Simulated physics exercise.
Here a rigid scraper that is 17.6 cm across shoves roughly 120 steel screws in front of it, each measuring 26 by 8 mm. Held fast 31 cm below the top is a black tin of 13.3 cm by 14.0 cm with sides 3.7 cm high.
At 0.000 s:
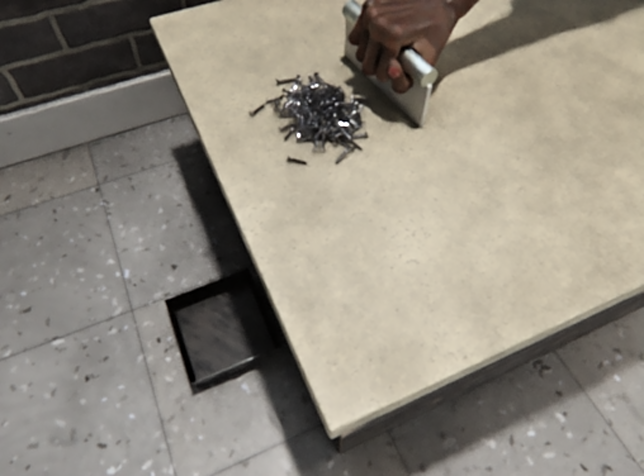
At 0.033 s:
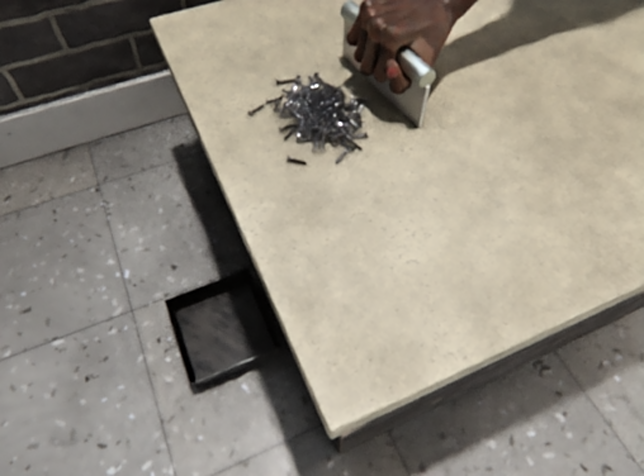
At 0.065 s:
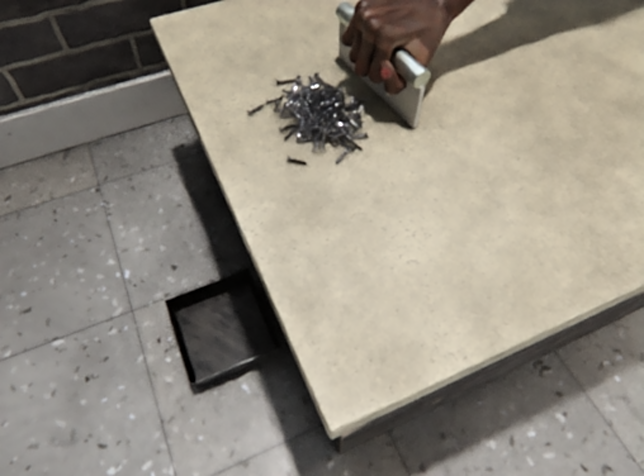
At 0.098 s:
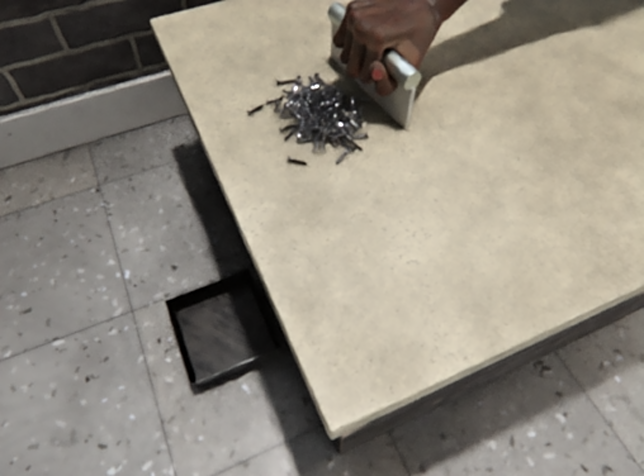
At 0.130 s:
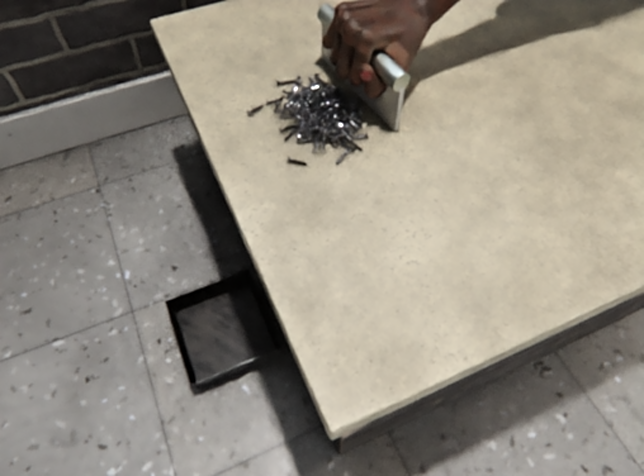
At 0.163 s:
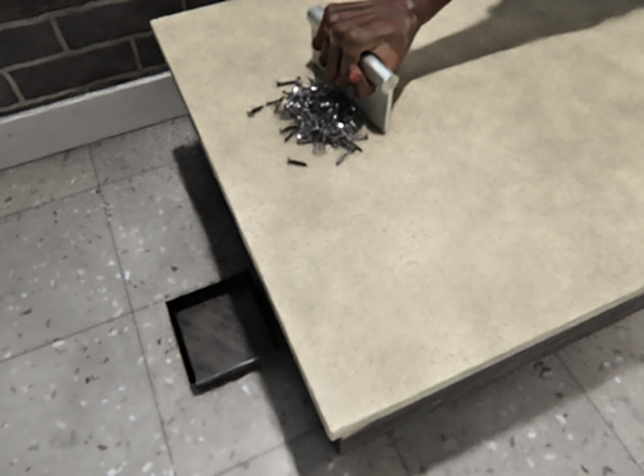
A hand slides a flat scraper left across the tabletop to a pile of steel screws.
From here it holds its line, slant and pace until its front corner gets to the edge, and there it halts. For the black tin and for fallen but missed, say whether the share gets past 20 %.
Black tin - falls short, fallen but missed - gets past.
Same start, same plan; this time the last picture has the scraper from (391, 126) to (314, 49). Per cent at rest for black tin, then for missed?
The black tin gets 45 % and 45 % misses.
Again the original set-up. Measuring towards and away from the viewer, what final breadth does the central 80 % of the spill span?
20 cm.
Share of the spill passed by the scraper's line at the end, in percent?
30 %.
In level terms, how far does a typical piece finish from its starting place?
That comes to about 22 cm.
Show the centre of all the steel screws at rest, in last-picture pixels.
I'd put it somewhere close to (206, 279).
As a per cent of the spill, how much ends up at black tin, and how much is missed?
Black tin at 5 per cent; missed at 60 per cent.
After 0.41 s, scraper 15 cm from its start, spill 15 cm wide; still on top 100 %.
Then, at 0.66 s, scraper 25 cm from its start, spill 18 cm wide; off the edge, not caught 25 %, still on top 75 %.
After 0.88 s, scraper 25 cm from its start, spill 20 cm wide; off the edge, not caught 60 %, still on top 35 %.
At rest (1.7 s), black tin 5 %, fallen but missed 60 %, still on top 35 %.
